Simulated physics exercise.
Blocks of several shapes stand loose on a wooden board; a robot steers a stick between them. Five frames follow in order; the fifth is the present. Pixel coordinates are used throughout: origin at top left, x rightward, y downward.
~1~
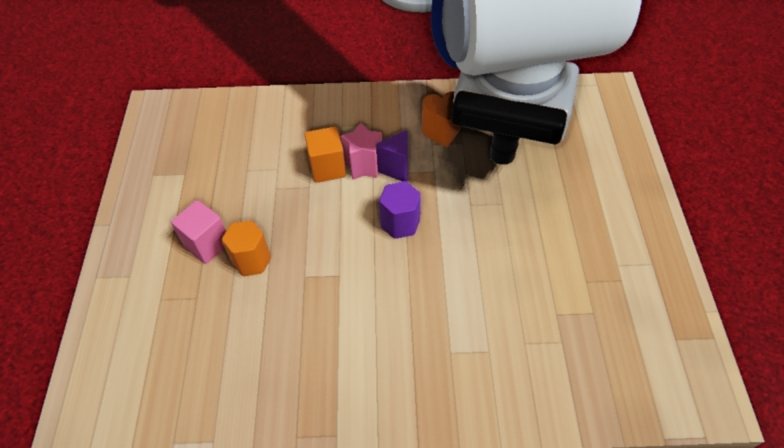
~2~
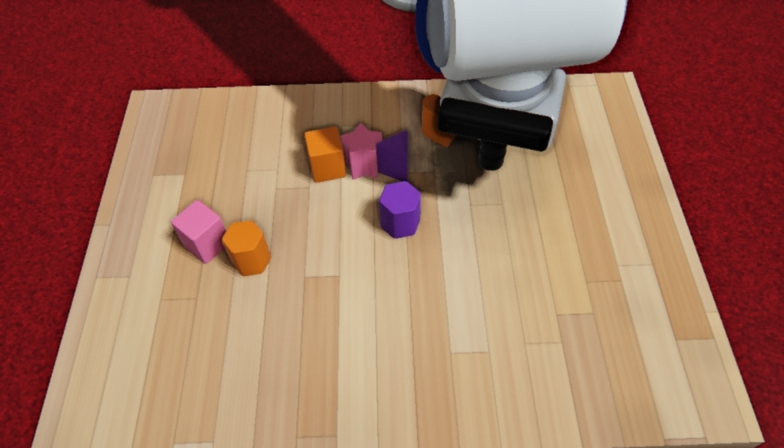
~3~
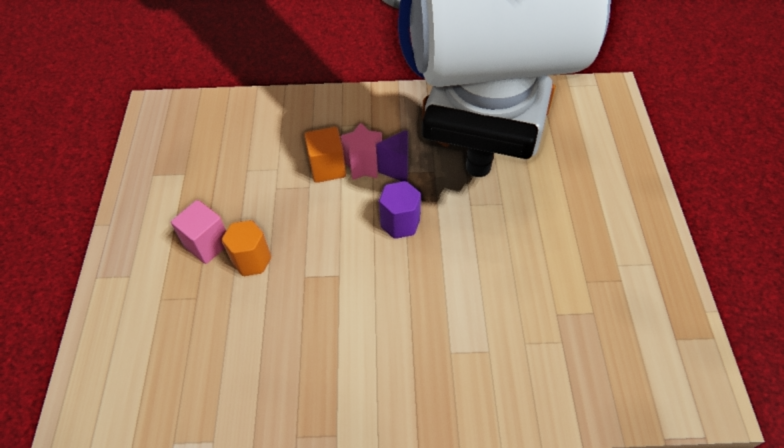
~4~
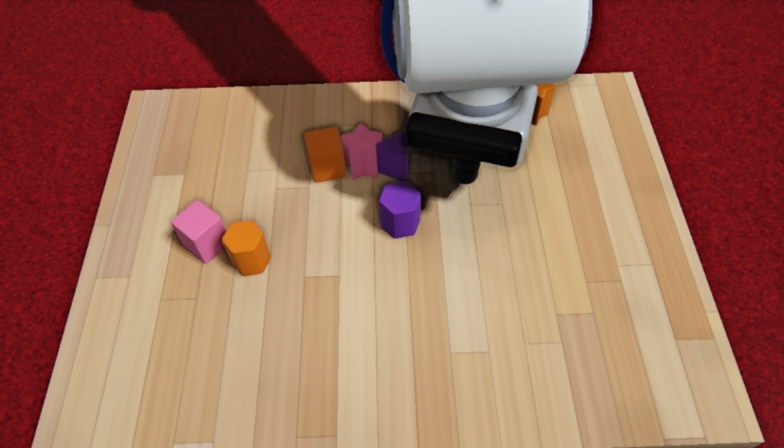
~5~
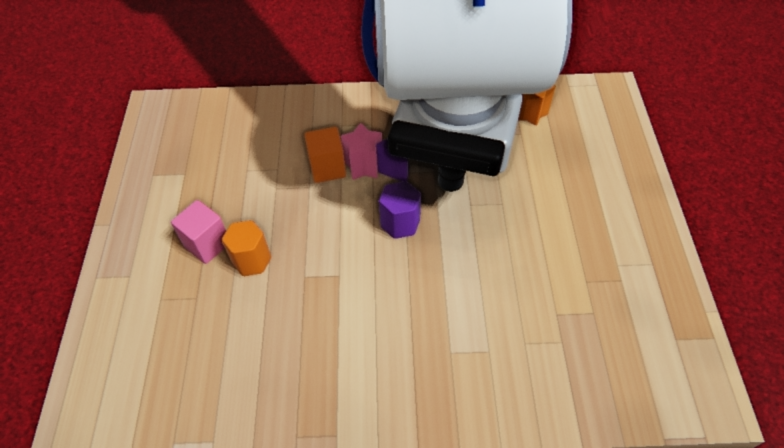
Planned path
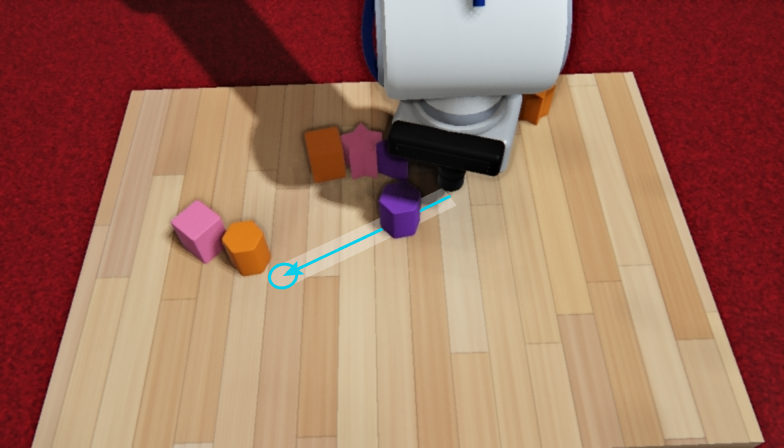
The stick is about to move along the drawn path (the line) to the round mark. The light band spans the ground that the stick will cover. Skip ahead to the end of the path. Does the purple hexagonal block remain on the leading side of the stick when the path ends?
The answer is yes.
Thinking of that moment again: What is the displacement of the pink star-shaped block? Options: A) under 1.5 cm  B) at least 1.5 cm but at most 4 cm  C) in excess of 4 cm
Correct choice: A.
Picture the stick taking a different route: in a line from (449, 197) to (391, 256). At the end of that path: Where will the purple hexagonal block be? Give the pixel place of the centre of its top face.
By then it is at (367, 212).
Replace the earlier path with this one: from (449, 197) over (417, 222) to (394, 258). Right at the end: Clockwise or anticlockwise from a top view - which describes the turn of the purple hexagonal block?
From above, it turns clockwise.
The drawn path runs in a line from (449, 197) to (283, 276).
The first path, step by step. One third of the way, stick (397, 209); purple hexagonal block (368, 211).
Two thirds of the way, stick (339, 236); purple hexagonal block (306, 238).
At the end, stick (279, 264); orange hexagonal block (221, 237), turned 40° clockwise; pink star-shaped block not moved; purple triangular block not moved; purple hexagonal block (242, 266), turned 20° clockwise.
